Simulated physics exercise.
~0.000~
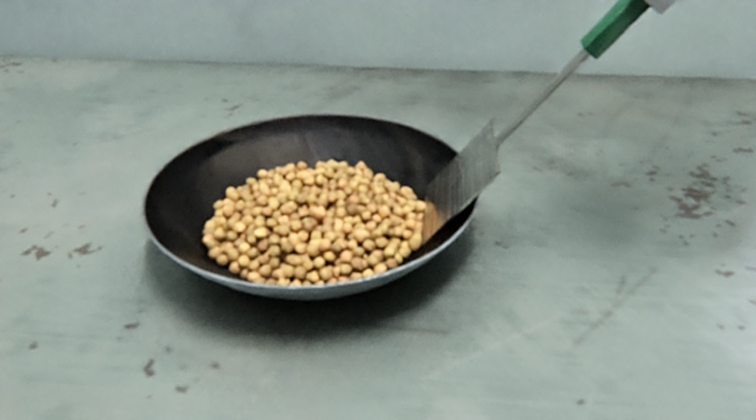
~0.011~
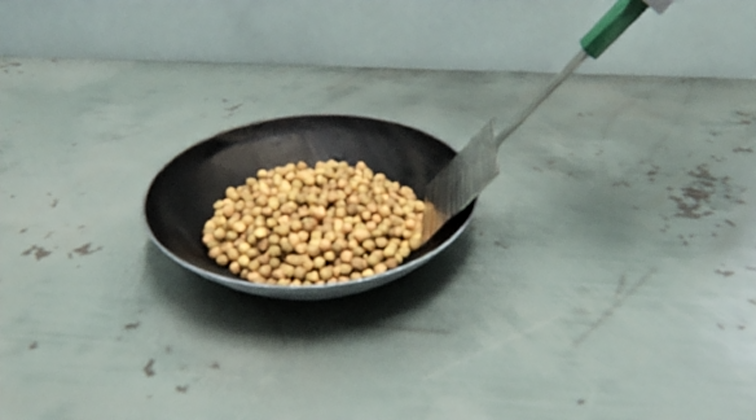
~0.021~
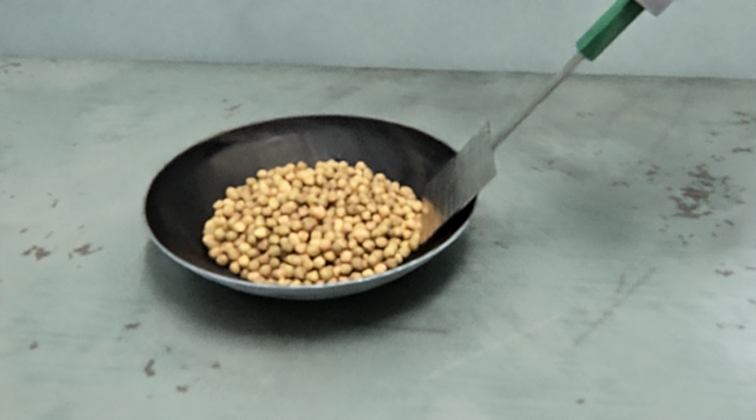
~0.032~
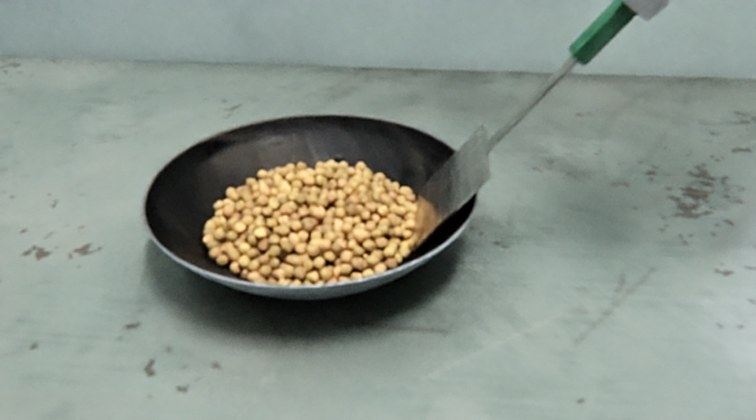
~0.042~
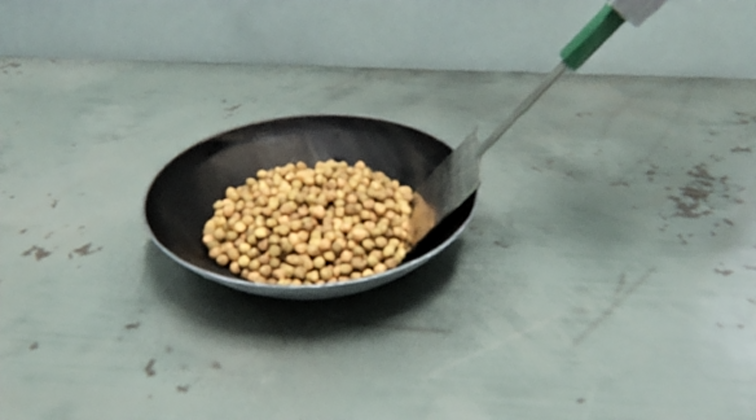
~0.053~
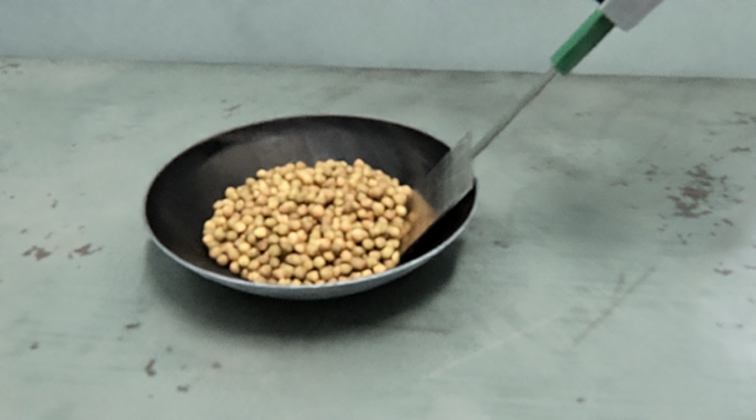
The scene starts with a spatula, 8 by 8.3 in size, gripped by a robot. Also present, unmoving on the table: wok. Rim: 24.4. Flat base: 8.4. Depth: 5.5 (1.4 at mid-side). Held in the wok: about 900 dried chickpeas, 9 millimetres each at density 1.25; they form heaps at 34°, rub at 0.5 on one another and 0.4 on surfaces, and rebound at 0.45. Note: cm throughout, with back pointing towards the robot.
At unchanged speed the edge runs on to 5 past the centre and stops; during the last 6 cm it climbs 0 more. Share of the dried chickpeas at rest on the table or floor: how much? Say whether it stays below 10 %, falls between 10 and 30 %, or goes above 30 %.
It stays below 10 %.
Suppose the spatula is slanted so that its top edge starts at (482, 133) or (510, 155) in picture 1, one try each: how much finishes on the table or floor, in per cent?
About 5 and 5 per cent.
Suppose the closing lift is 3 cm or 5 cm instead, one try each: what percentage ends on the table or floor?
I'd say close to 0 percent for the first and close to 0 percent for the second.
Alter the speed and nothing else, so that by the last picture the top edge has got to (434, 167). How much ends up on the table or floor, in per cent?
That share would be about 20 percent.
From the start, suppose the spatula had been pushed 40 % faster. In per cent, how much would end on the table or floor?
Estimated share: Some 5 %.
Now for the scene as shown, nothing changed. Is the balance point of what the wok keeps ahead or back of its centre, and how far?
Ahead, by about 4.5 cm.
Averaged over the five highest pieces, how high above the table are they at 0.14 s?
About 5 centimetres.
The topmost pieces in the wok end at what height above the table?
It reaches around 7.0 cm.
By 0.14 s, sloping 53°, highest piece 6 above the table; 900 in the wok.
By 0.23 s, sloping 53°, highest piece 6 above the table; 900 in the wok.
By 0.47 s, sloping 53°, highest piece 7 above the table; 860 in the wok, 36 on the table or floor, 4 on the blade or in flight.
By 1.52 s, sloping 53°, highest piece 7 above the table; 857 in the wok, 43 on the table or floor.
Final count, 857 in the wok, 43 on the table or floor. That is 5 % on the table or floor.
